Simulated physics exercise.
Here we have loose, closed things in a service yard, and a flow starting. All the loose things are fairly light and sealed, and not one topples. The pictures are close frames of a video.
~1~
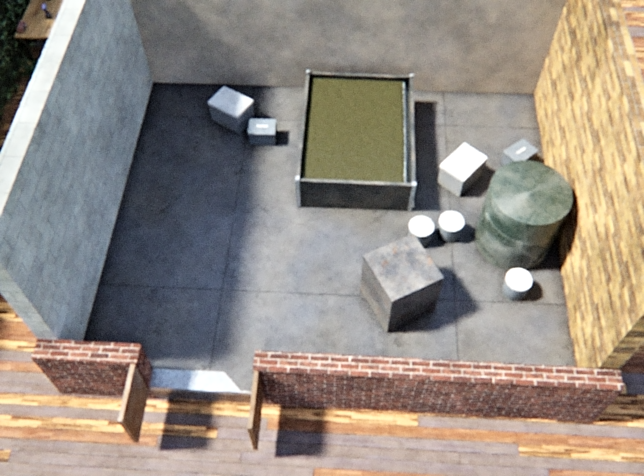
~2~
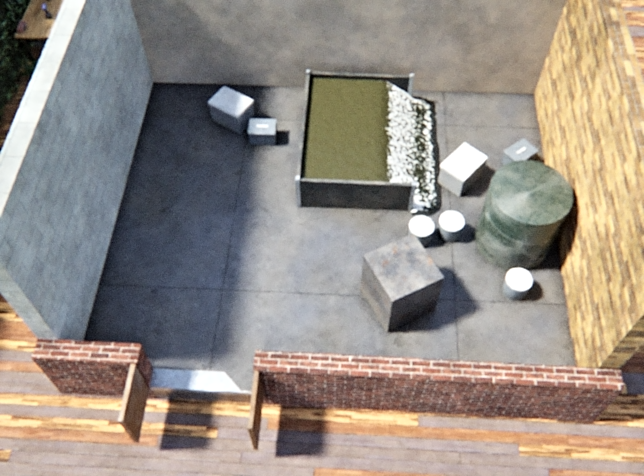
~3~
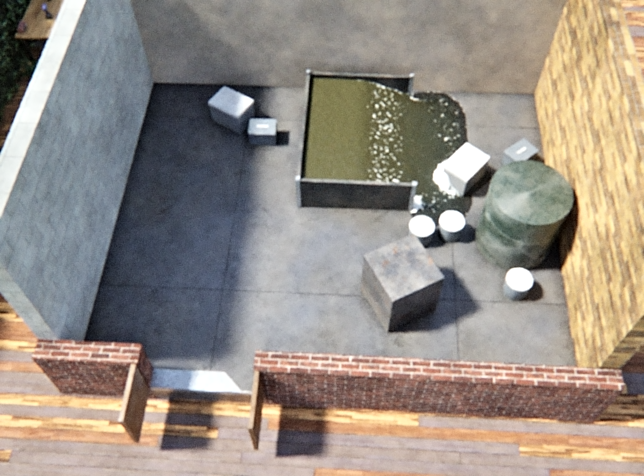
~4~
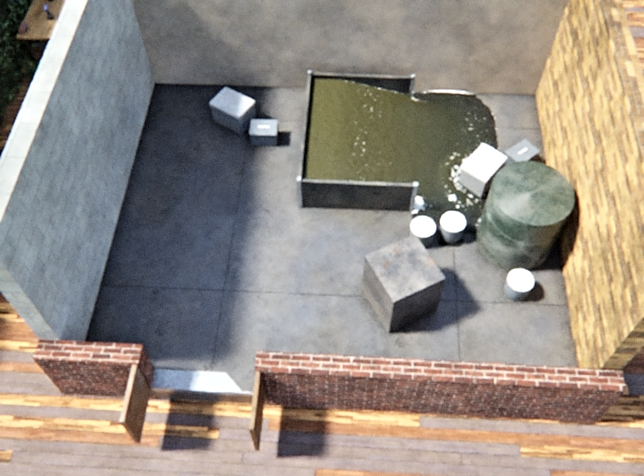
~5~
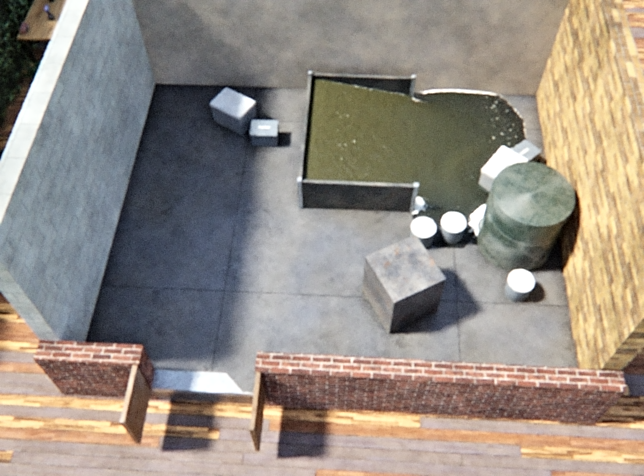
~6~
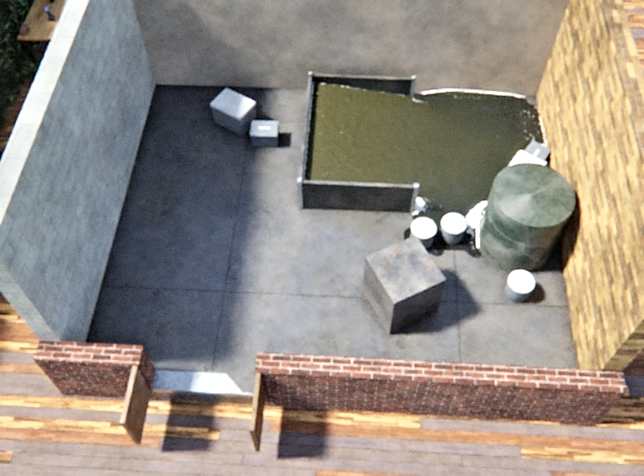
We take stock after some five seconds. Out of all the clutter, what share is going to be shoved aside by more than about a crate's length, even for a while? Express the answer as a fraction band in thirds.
Fraction band: 1/3 to 2/3.
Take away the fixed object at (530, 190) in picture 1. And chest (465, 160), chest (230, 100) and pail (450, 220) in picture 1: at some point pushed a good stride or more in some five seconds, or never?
One after the other: Moved that far, less than that, swept aside.
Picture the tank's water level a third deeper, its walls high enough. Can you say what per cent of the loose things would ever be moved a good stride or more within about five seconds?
60 per cent or so.
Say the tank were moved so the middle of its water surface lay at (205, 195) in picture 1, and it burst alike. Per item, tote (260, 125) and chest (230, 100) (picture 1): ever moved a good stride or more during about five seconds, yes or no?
In turn: Under that, under that.
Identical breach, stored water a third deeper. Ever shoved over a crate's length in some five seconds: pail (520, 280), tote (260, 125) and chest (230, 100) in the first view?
Note, in sequence: Within that / within that / within that.
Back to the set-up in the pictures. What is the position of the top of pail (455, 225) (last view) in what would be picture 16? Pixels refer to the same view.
Position: About (435, 252).
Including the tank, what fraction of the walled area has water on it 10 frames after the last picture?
I'd put it at some 40 per cent.
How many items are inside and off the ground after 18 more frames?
That makes 2.
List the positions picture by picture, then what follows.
The first frame shows a chest at (464, 161) rests on the ground; a tote at (521, 151) rests on the ground; 0 of 7 have shifted.
The second frame shows a chest at (465, 161), on the bottom; a tote at (521, 151) rests on the ground; 0 of 7 have shifted.
The third frame shows a chest at (467, 161) rests on the ground; a tote at (522, 151), on the bottom; 0 of 7 have shifted.
The fourth frame shows a chest at (485, 162), on the bottom, close to its start; a tote at (523, 152) rests on the ground; 1 of 7 have shifted.
The fifth frame shows a chest at (505, 164) rests on the ground, a stride from its start; a tote at (524, 152), on the bottom; 1 of 7 have shifted.
The sixth frame shows a chest at (525, 169), on the bottom, a stride from its start; a tote at (536, 153) rests on the ground, close to its start; 2 of 7 have shifted.
A moment on, 1 of 7 are well off their spots; 1 afloat.
Next, 2 of 7 are well off their spots; 2 afloat.
Later, 3 of 7 are well off their spots; 2 afloat.
In the end, 3 of 7 are well off their spots, and 4 have been at some point; 3 afloat.
